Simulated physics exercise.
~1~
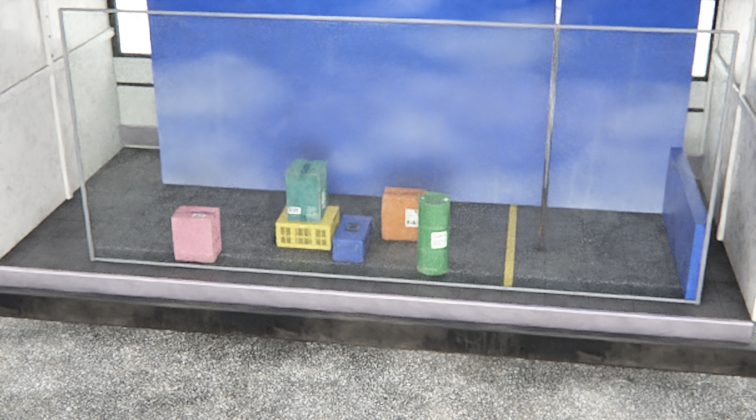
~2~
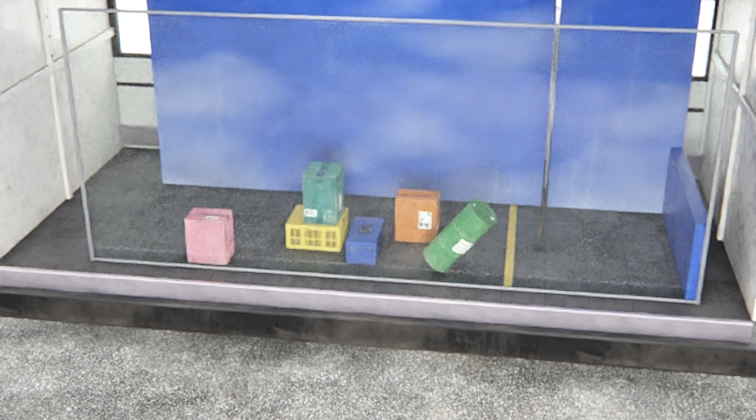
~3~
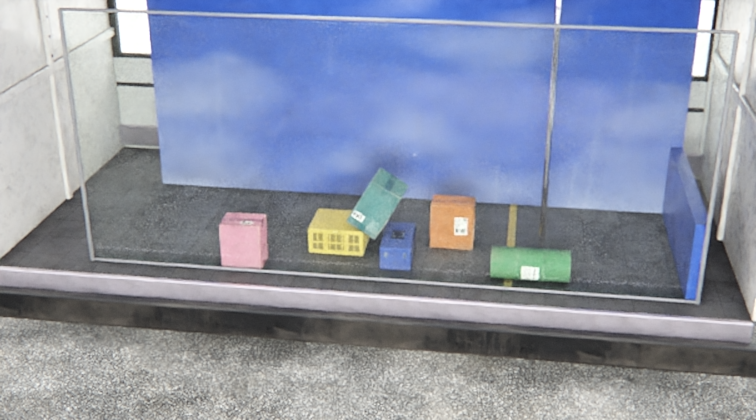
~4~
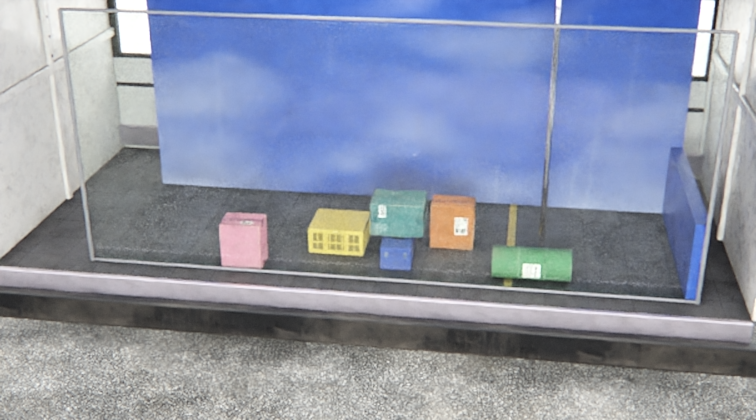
The green drum tips over past the yellow line before the teal pack topples sideways.
